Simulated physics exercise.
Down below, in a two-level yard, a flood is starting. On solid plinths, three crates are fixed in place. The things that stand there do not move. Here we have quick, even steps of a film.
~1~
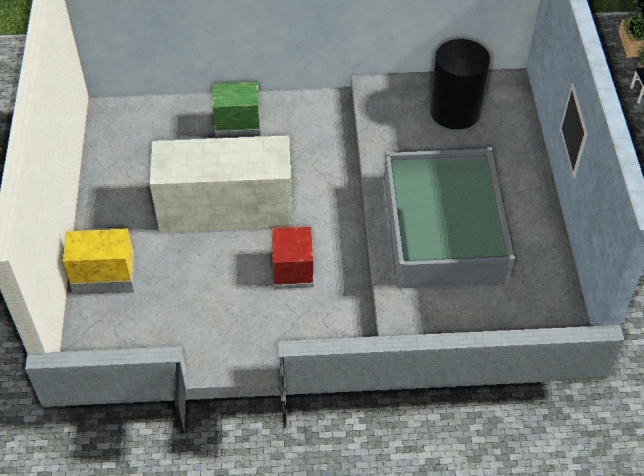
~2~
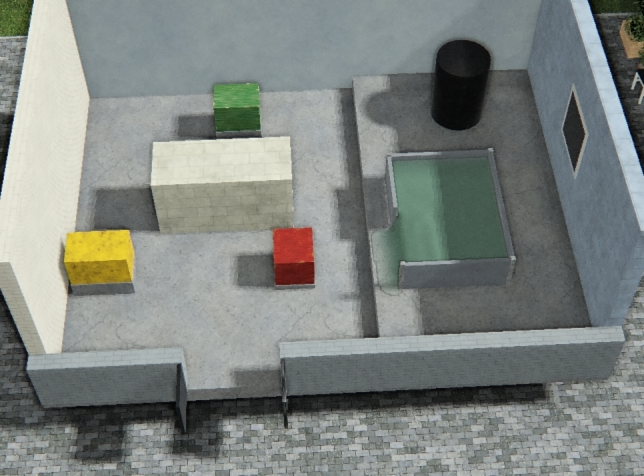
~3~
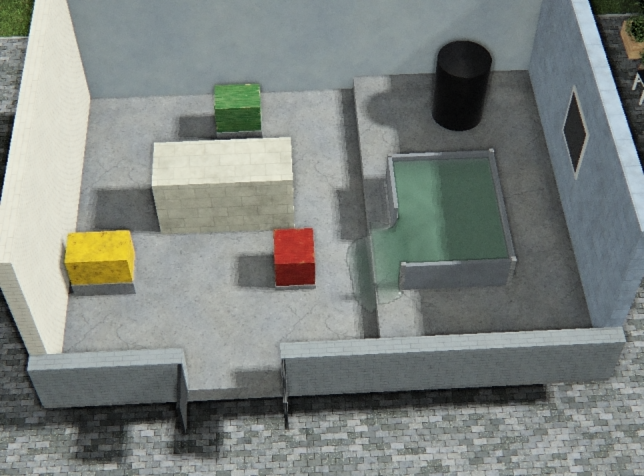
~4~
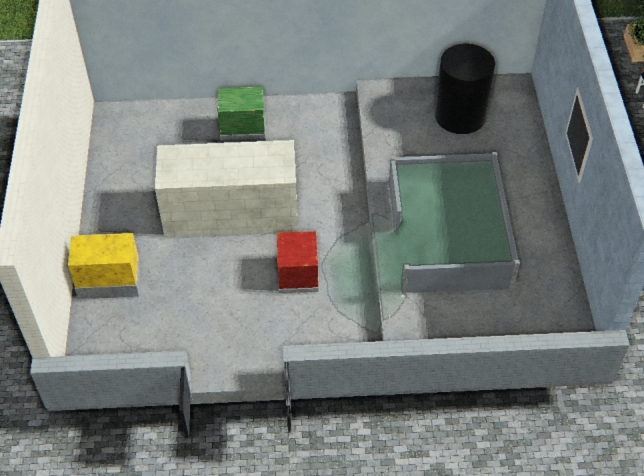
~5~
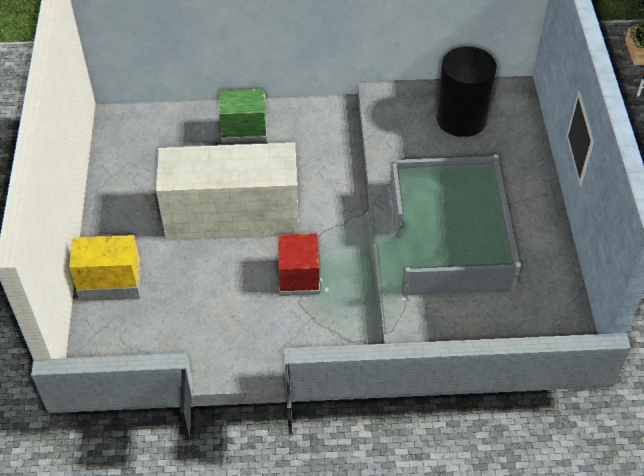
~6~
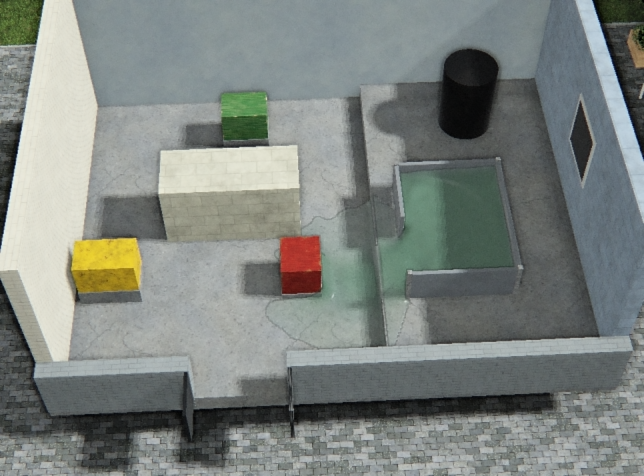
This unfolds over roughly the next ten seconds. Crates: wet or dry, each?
Red crate wet, green crate dry, yellow crate dry.
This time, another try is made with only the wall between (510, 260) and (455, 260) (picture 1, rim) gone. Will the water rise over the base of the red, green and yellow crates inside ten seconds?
Going through them, the red crate is never reached, the green crate is never reached and the yellow crate is never reached.
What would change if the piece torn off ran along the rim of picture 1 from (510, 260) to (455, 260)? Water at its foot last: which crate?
The one in green.
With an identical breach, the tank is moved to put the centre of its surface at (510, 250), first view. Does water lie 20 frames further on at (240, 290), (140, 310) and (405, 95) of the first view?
As listed: Awash, flooded, free of water.
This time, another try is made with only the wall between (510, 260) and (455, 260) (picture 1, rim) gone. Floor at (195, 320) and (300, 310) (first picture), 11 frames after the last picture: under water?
Note, points in order: Unreached; soaked.
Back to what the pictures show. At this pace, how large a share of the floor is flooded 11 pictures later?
Estimated share: Around 30 %.
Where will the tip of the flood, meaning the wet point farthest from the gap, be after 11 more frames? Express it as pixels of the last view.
The front should reach about (92, 387).
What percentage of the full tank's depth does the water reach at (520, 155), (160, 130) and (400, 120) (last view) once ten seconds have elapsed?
Around 0, 10 and 0 %.
A moment on, water covers 15 % of the floor; the red crate water round its plinth, the green crate not reached, the yellow crate not reached.
Next, water covers 30 % of the floor; the red crate water round its plinth, the green crate water round its plinth, the yellow crate not reached.
Then, water covers 40 % of the floor; the red crate water round its plinth, the green crate water round its plinth, the yellow crate water round its plinth.
Later, water covers 55 % of the floor; the red crate water round its plinth, the green crate water round its plinth, the yellow crate water round its plinth.
In the end, water covers 65 % of the floor; the red crate was topped, the green crate stayed above the water, the yellow crate stayed above the water.
